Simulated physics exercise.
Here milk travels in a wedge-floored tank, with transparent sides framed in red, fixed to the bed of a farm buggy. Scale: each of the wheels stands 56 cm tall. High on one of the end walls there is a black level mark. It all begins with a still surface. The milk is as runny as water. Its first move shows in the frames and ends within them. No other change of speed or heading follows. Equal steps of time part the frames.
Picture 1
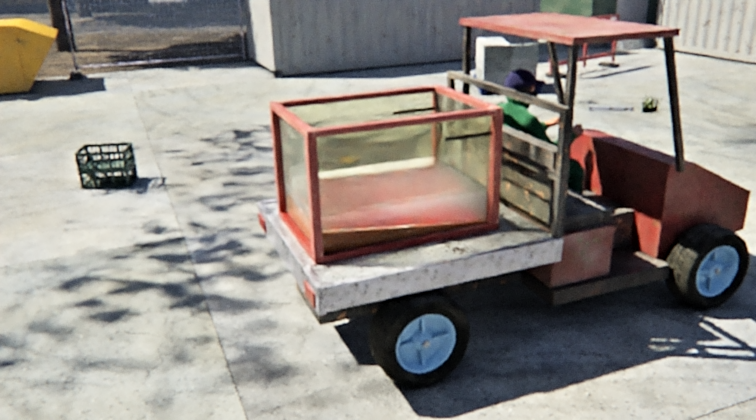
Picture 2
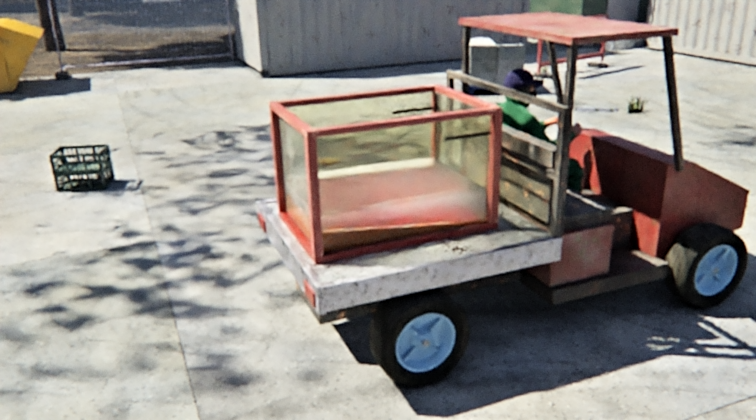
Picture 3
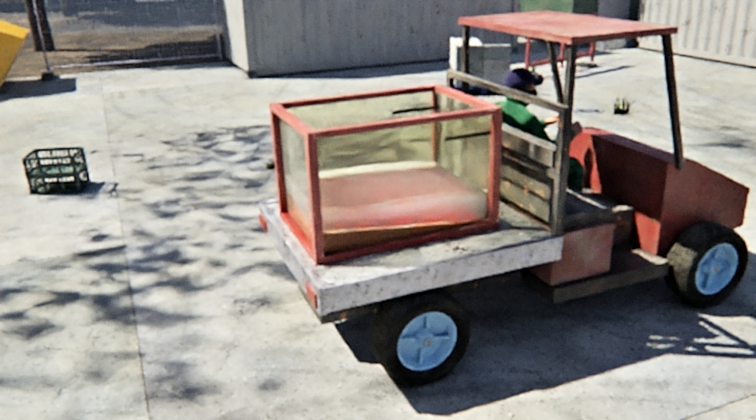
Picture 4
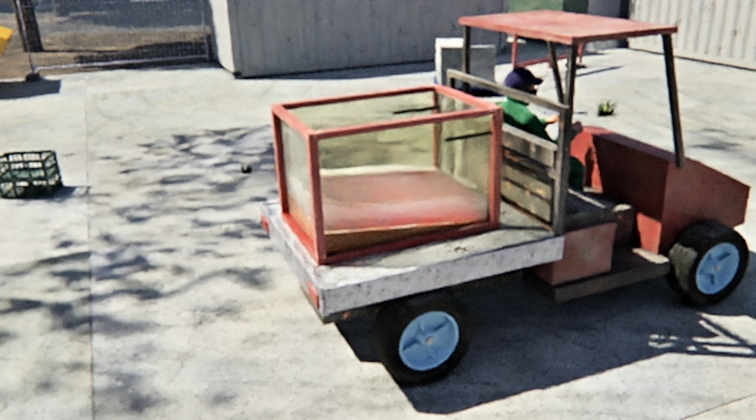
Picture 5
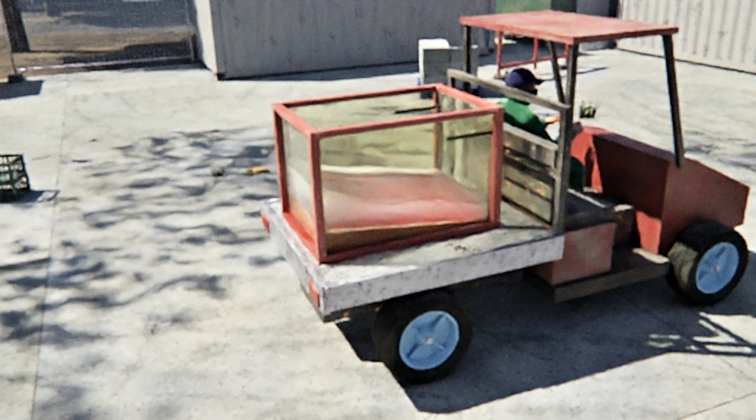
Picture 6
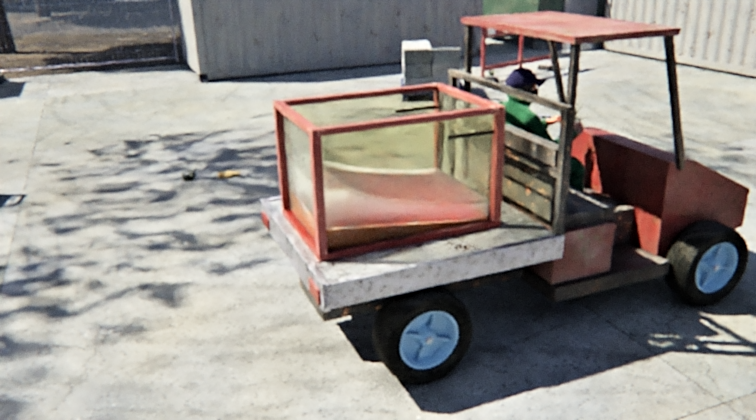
We see a small red truck with a driver in green roll rightward across a paved yard, carrying milky liquid in a red-framed clear tank; the initially level surface then tilts, rising towards the back as a crate leaves view at left.
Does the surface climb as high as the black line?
At that wall the milk never gets that high.
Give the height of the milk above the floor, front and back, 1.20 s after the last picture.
Front 22 cm, back 14 cm.
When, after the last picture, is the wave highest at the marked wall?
Around 0.8 s.
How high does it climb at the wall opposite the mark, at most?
It peaks near 51 cm.
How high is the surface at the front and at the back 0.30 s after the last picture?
Front 16 cm, back 32 cm.
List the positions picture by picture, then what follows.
In the first frame, the surface is at (471, 185) by the front wall; at (327, 207) by the back wall; it lies level with the rim line; the front is on the right, levels are read along the near wall; the black line, on the front wall, is at (477, 135); a wheel hub at (429, 348).
In the second frame, the surface is at (471, 185) by the front wall; at (327, 206) by the back wall; it lies level with the rim line.
In the third frame, the surface is at (471, 189) by the front wall; at (328, 200) by the back wall; it climbs 5° towards the back.
In the fourth frame, the surface is at (472, 196) by the front wall; at (328, 193) by the back wall; it climbs 11° towards the back.
In the fifth frame, the surface is at (472, 197) by the front wall; at (329, 183) by the back wall; it climbs 15° towards the back.
In the sixth frame, the surface is at (473, 197) by the front wall; at (330, 178) by the back wall; it climbs 16° towards the back; a wheel hub at (433, 344).
Then, 0.30 s after the last picture, the surface is 15 cm up at the front and 31 cm at the back; nothing has left.
Then, 0.75 s after the last picture, the surface is 37 cm up at the front and 20 cm at the back; nothing has left.
Then, 1.20 s after the last picture, the surface is 23 cm up at the front and 14 cm at the back; nothing has left.
Then, 2.99 s after the last picture, the waves are smaller; the highest at the front wall was 44 cm, at 0.80 s after the last picture, against a line at 55 cm.
